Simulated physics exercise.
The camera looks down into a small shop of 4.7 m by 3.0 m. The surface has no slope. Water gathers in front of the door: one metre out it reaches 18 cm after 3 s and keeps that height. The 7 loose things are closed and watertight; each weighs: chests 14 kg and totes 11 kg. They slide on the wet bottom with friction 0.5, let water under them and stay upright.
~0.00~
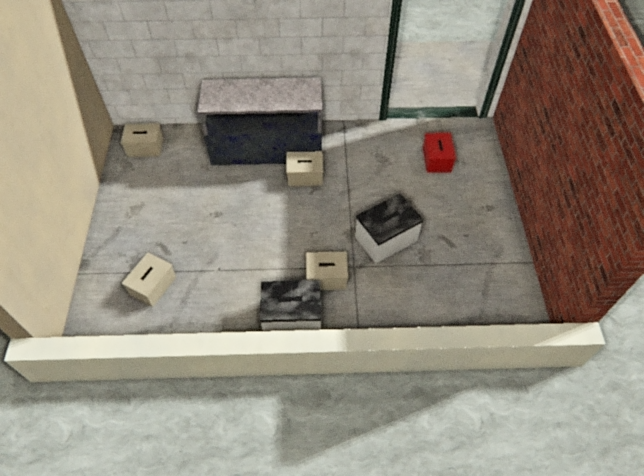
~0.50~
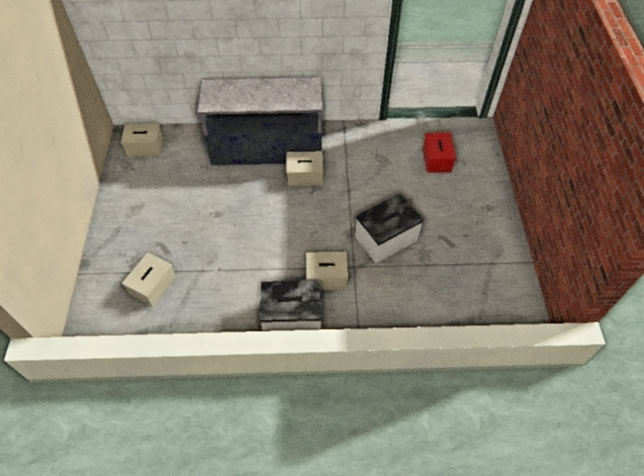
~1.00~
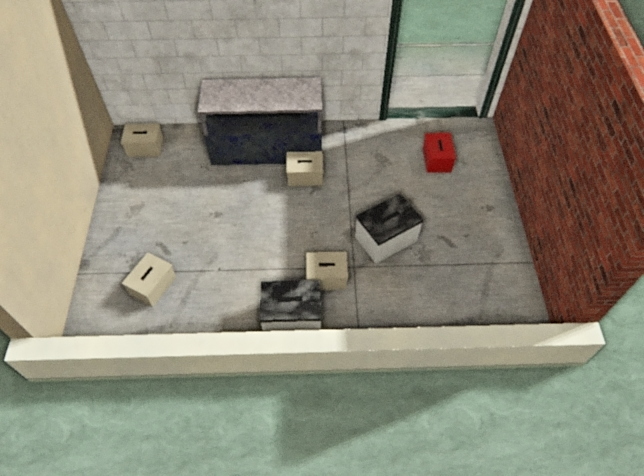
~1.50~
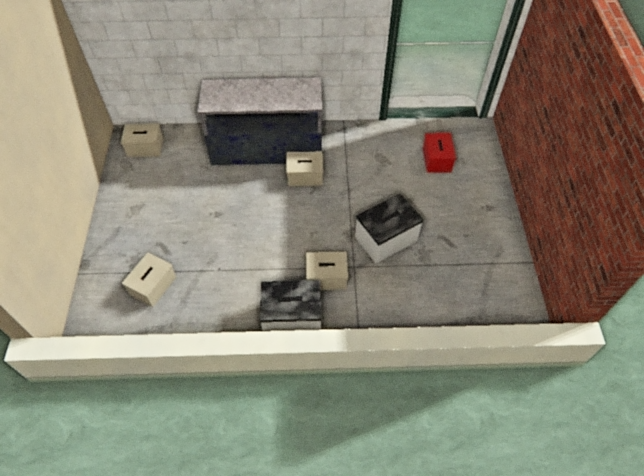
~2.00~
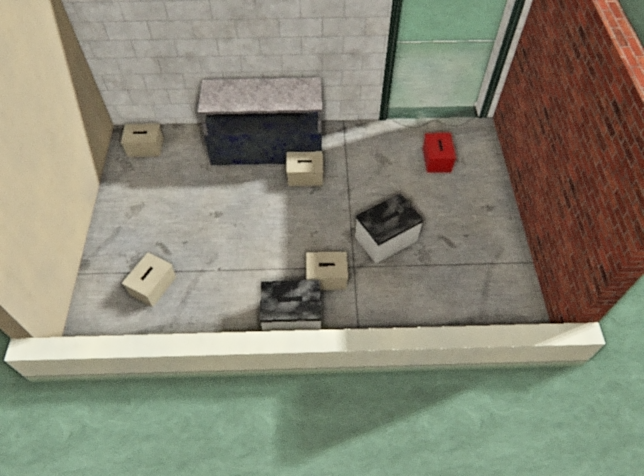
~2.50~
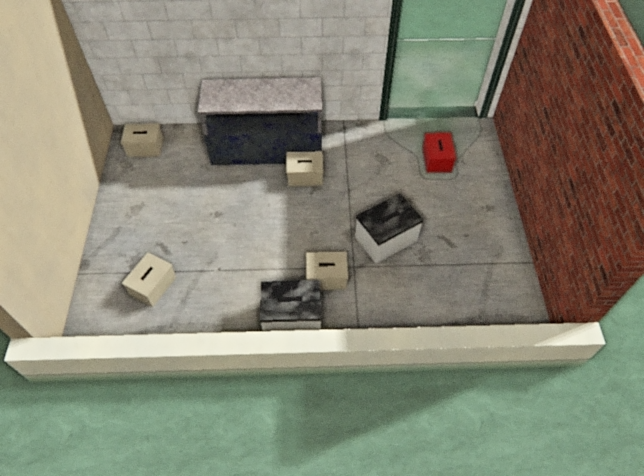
The footage shows a small walled shop from above, with pale boxes, a red tote and dark-topped chests standing still while the ground outside turns from grey to green and a faint patch of water appears by the door.
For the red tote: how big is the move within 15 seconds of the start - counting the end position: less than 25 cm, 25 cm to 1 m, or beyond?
Red tote ends far away.
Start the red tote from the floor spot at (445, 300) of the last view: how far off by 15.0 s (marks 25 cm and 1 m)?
It gets carried off.
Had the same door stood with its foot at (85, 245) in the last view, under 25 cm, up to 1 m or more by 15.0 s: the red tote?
In that case the red tote moves a short way.
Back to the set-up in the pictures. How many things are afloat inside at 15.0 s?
At that moment 5.
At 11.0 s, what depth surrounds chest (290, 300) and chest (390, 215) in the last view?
About 9 and 10 cm.
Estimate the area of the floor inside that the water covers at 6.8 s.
Some 10.5 m2.
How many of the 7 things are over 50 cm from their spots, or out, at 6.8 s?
By then 1.
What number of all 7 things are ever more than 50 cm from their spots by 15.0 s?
I count 6.
After 3.5 s the red tote is near (443, 157), 0.2 m from its start, aground; 0 afloat.
After 6.8 s the red tote is near (445, 210), 0.9 m from its start, aground; 1 afloat.
After 11.0 s the red tote is near (432, 261), 1.6 m from its start, afloat; 4 afloat.
After 15.0 s the red tote is near (130, 326), 3.8 m from its start, afloat; 5 afloat.
